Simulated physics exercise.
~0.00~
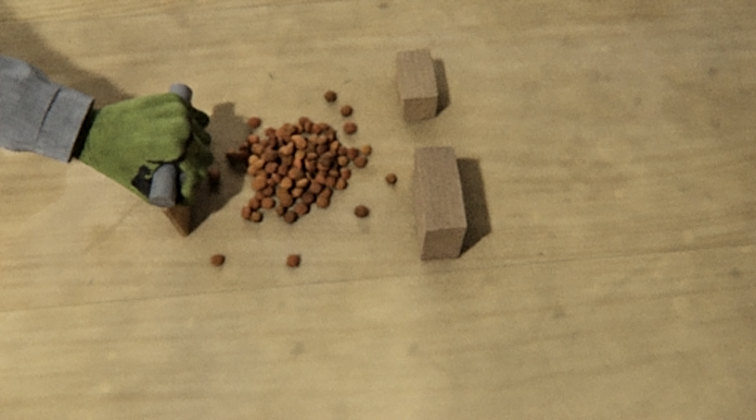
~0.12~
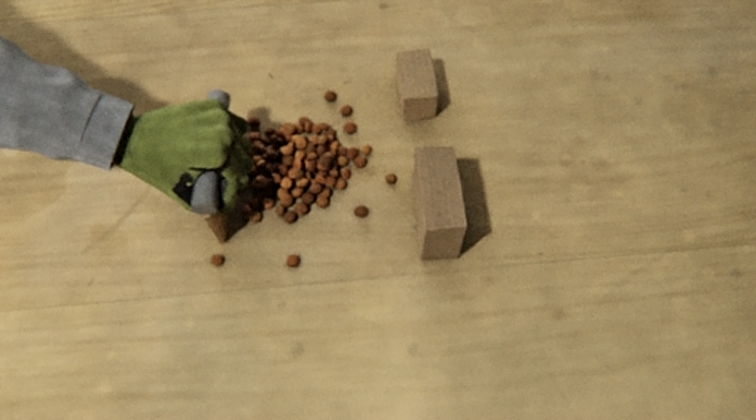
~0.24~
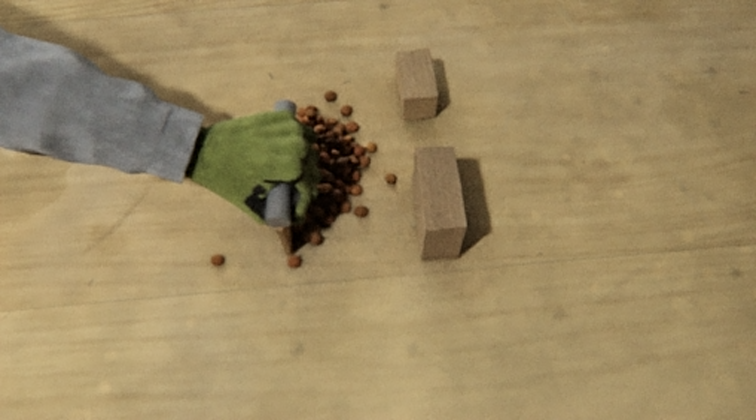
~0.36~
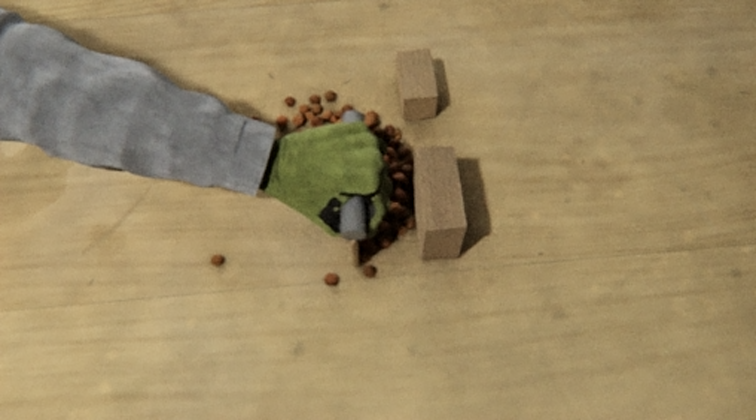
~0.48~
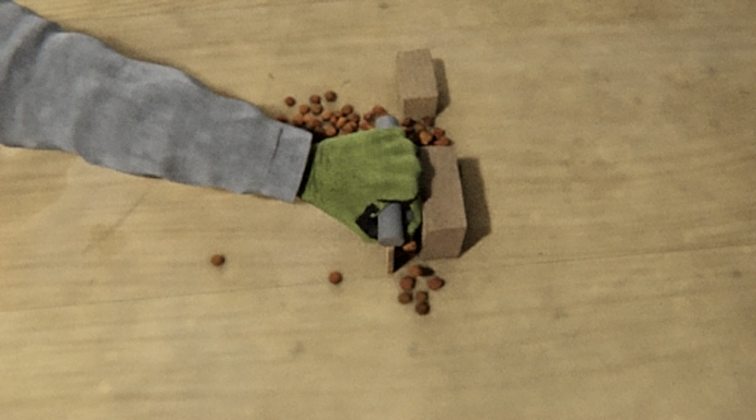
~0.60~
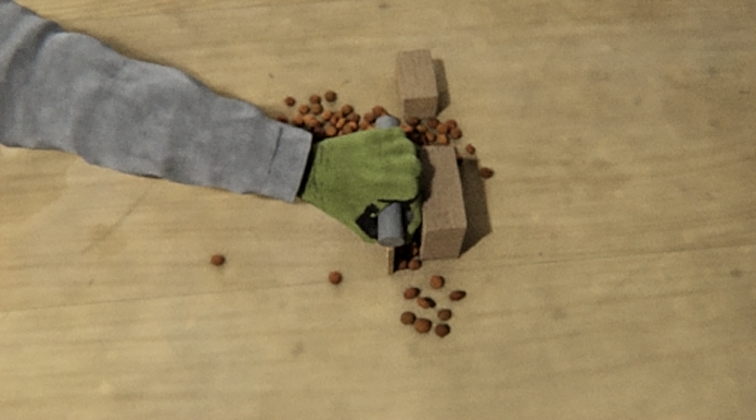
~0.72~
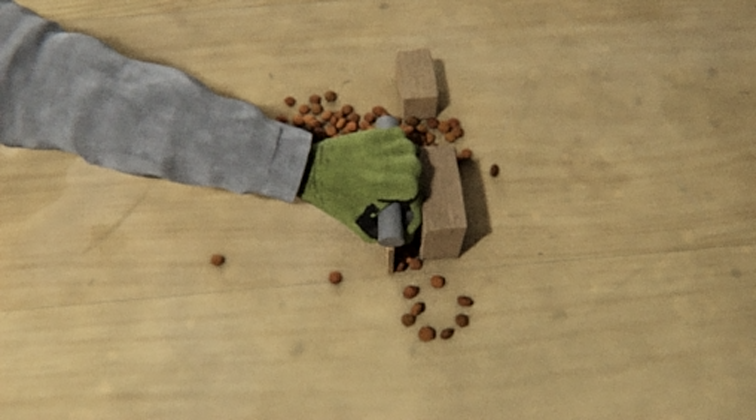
Green-gloved hand pushing a scraper rightward through brown kibble, stopping at two wooden blocks with most pieces held before them.
